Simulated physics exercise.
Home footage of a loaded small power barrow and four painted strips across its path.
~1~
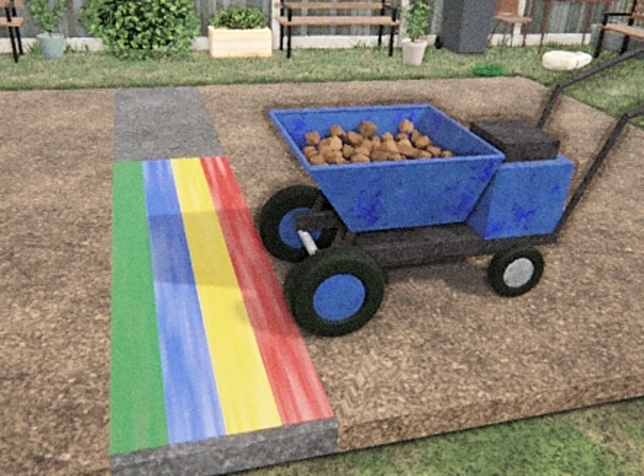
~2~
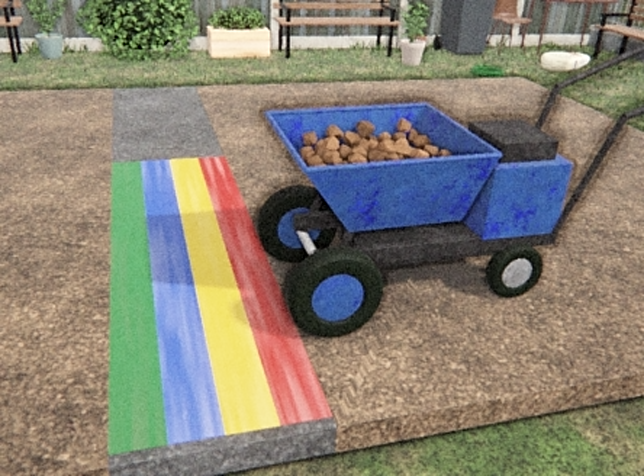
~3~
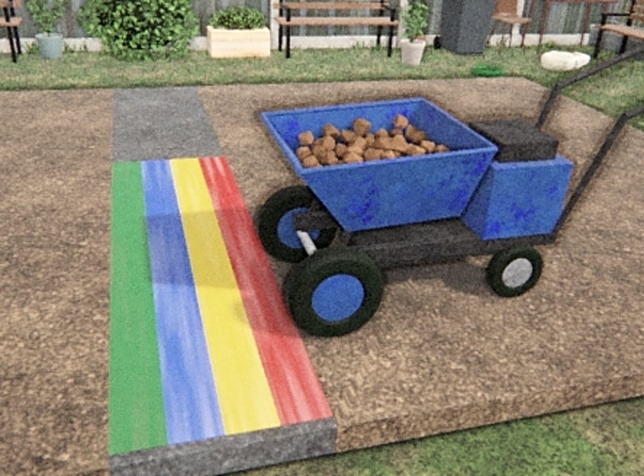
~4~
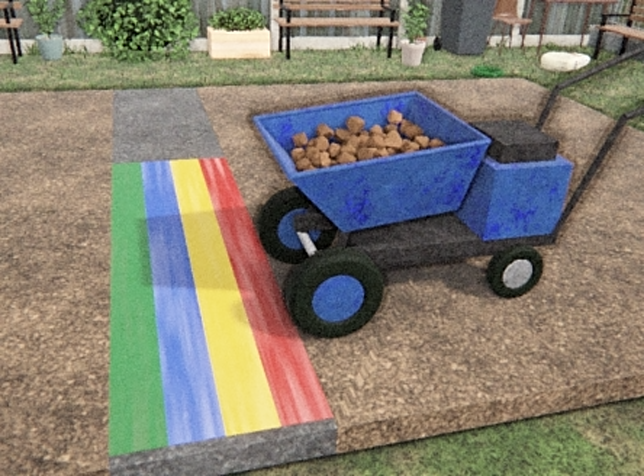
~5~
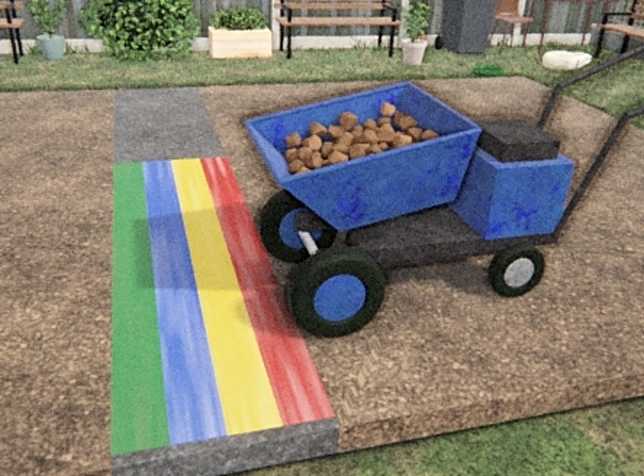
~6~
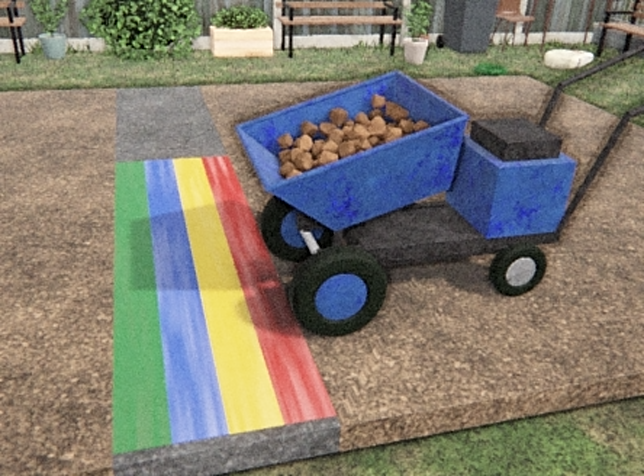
In a fenced garden, a blue power barrow stands beside four painted strips, its skip of brown clods gradually tilting to the left.
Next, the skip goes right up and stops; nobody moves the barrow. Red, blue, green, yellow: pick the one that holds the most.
Pick: Green.
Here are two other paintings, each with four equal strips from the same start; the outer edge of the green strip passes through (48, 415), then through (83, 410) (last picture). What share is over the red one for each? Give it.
The first case gives around 0 %, the second around 0 %.
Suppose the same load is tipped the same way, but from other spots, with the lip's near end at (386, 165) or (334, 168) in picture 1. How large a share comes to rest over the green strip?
From the first spot you get 10 percent, and from the second 30 percent.
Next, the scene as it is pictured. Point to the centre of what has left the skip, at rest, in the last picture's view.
I'd mark it at roughly (131, 303).
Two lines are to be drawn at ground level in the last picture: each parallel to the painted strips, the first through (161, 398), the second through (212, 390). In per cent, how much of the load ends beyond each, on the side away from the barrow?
I'd put it near 60 in a hundred, then near 80 in a hundred.
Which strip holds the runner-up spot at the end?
The blue strip is second.
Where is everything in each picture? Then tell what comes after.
In the first picture, lip of the skip at (309, 170), level; top of the load at (383, 159), clay clods; red strip at (291, 372); yellow strip at (242, 380); blue strip at (191, 387); green strip at (138, 395).
In the second picture, lip of the skip at (306, 171), level; top of the load at (381, 159).
In the third picture, lip of the skip at (300, 173), tipped barely; top of the load at (377, 157).
In the fourth picture, lip of the skip at (291, 177), tipped a little; top of the load at (389, 156).
In the fifth picture, lip of the skip at (280, 182), tipped a little; top of the load at (401, 144).
In the sixth picture, lip of the skip at (268, 189), tipped clearly; top of the load at (393, 137); red strip at (293, 372); yellow strip at (244, 379); blue strip at (193, 387); green strip at (140, 395).
Soon after the last picture, skip tipped steeply; all in the skip.
A little later, skip tipped right over; most in the skip; a small part over the blue strip; about a quarter over the green strip; a stray few off the paint.
Later still, skip tipped right over; about a quarter in the skip; about a quarter over the blue strip; about a third over the green strip; about a quarter off the paint.
At rest, skip tipped right over; about a quarter in the skip; none over the red strip; none over the yellow strip; about a quarter over the blue strip; about a third over the green strip; about a quarter off the paint.
